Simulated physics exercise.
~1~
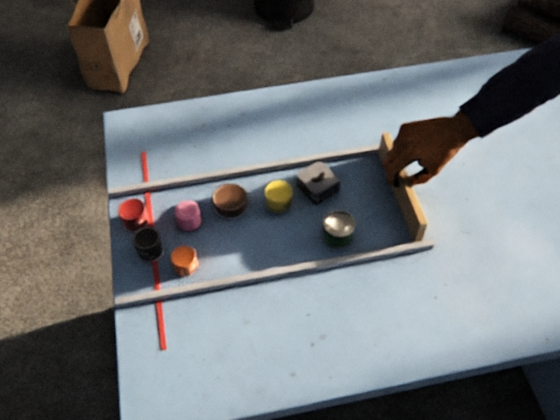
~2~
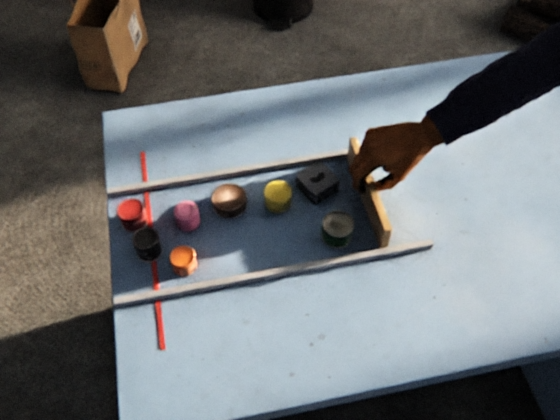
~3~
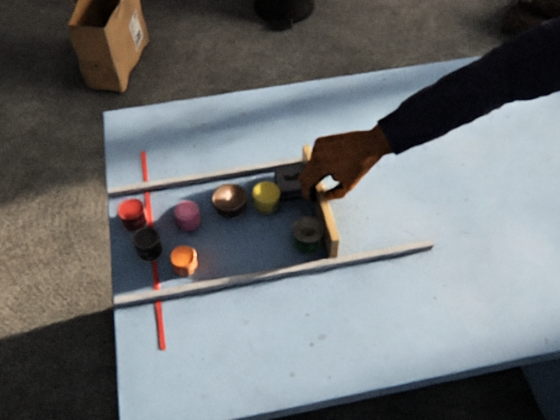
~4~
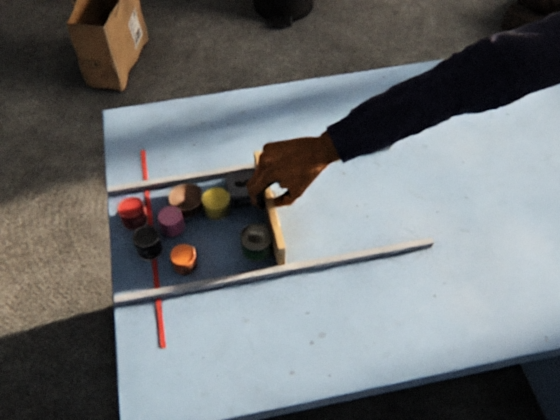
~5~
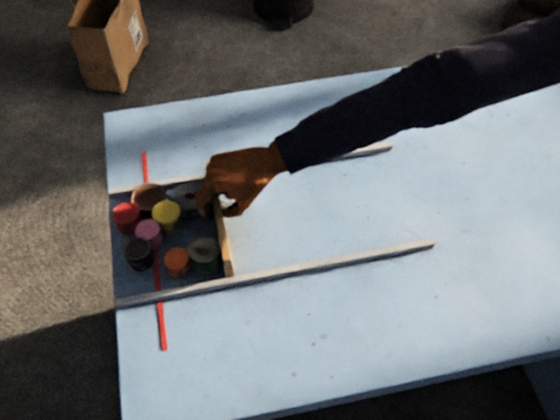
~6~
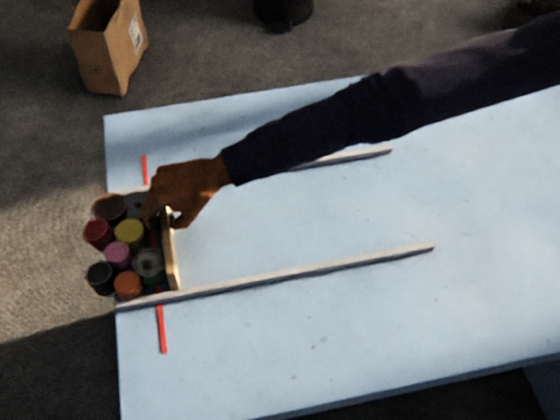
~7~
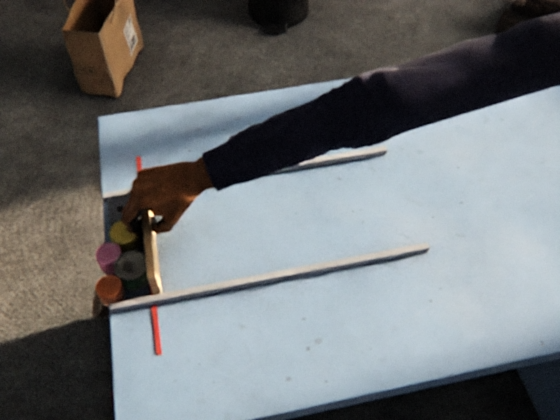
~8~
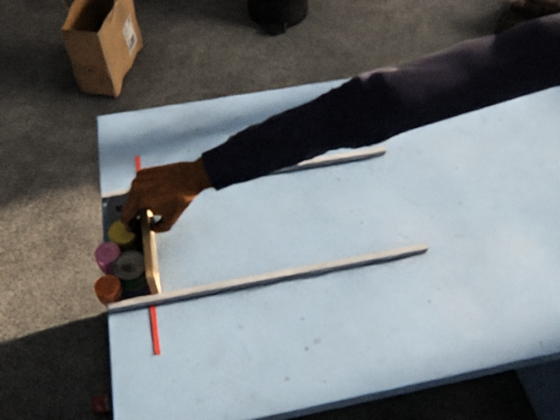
A hand pushed an upright wooden board leftward along a pale blue table between two rails, bunching colourful little pots and a dark case towards the red tape until a few, including the red and black ones, dropped off the left edge.
